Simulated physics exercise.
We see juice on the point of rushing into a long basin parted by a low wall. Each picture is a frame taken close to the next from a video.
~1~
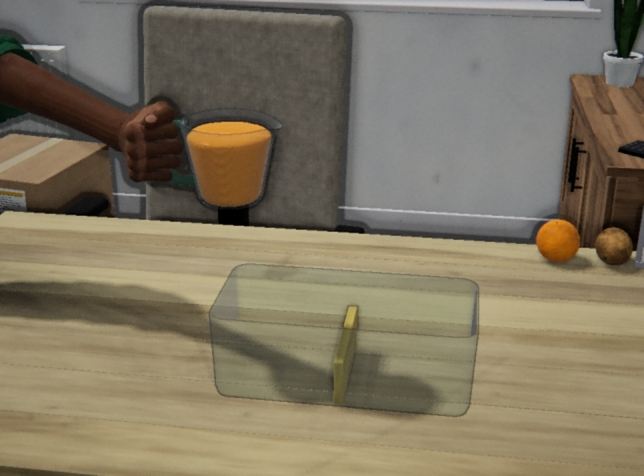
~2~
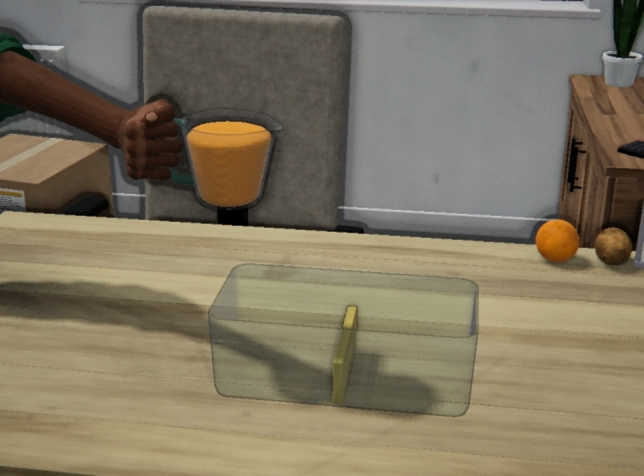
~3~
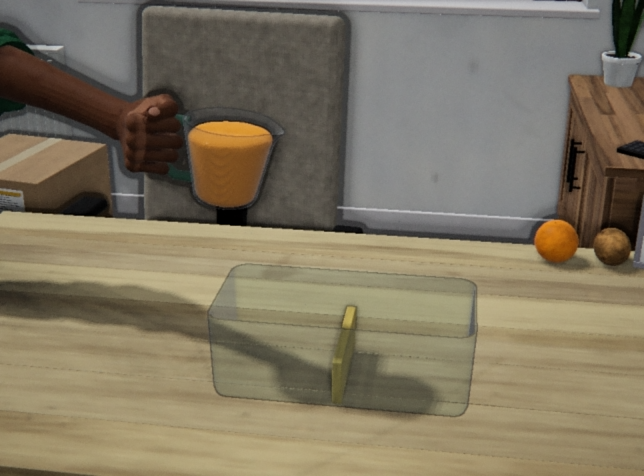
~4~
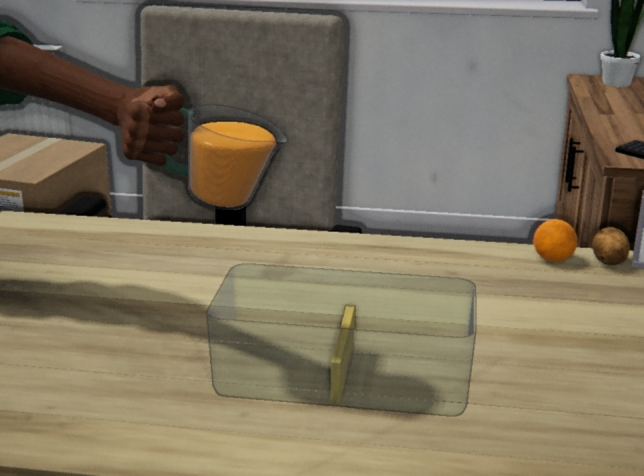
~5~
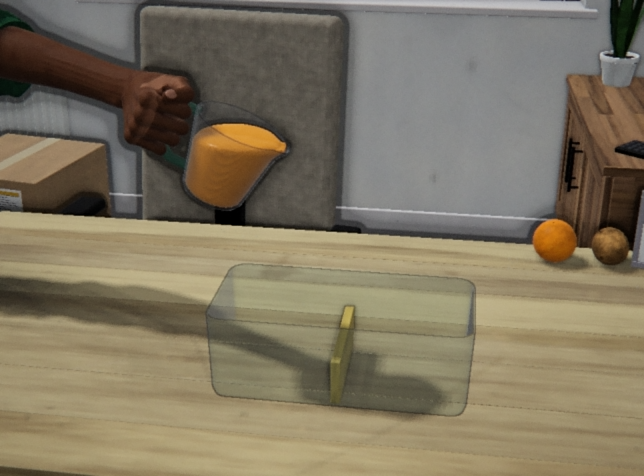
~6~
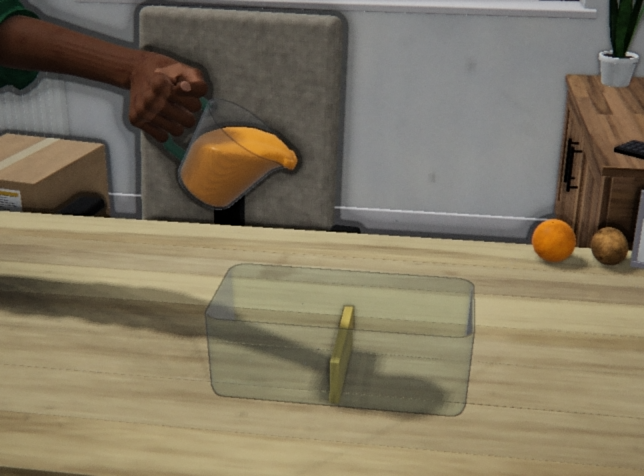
A hand held a clear jug of orange juice upright behind a see-through basin with a low dividing wall, then tilted it steadily to the right until the juice reached the rim.
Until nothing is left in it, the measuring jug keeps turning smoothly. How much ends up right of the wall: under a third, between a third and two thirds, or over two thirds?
Under a third.
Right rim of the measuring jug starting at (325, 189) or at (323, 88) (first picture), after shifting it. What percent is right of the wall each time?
Estimate, first then second: 50 per cent and 75 per cent.
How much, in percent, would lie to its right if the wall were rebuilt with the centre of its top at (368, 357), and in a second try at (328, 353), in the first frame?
The first placement leaves close to 10 per cent, the second close to 50 per cent.
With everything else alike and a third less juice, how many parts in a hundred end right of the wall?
I'd reckon close to 5 %.
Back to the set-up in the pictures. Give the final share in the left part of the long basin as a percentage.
About 75 per cent.
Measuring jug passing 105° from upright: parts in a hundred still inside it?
It comes to 30 per cent or so.
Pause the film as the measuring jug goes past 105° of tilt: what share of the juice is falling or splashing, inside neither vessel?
Roughly 40 %.
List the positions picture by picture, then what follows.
In the first picture, it leans 0°; its right rim is at (283, 125); the juice meets the walls at (189, 130) and (273, 134); the long basin's rim runs from (222, 290) to (478, 309); the wall's top is at (346, 334).
In the second picture, it leans 2°; its right rim is at (283, 127); the juice meets the walls at (189, 129) and (272, 135).
In the third picture, it leans 6°; its right rim is at (285, 132); the juice meets the walls at (191, 129) and (273, 137).
In the fourth picture, it leans 14°; its right rim is at (288, 140); the juice meets the walls at (193, 128) and (277, 140).
In the fifth picture, it leans 24°; its right rim is at (291, 151); the juice meets the walls at (196, 133) and (286, 144).
In the sixth picture, it leans 36°; its right rim is at (291, 165); the juice meets the walls at (193, 141) and (288, 155); 3 per cent is over the edge.
A moment on, the measuring jug is tipped right over and 30 per cent is still to pour, 19 is left of the wall and 13 right of it.
Next, the measuring jug is tipped right over and 1 per cent is still to pour, 76 is left of the wall and 15 right of it.
Then the measuring jug is tipped right over and 0 per cent is still to pour, 76 is left of the wall and 18 right of it.
Later the measuring jug is tipped right over and 0 per cent is still to pour, 77 is left of the wall and 18 right of it.
In the end 77 per cent lies left of the wall, 18 right of it and 5 outside.
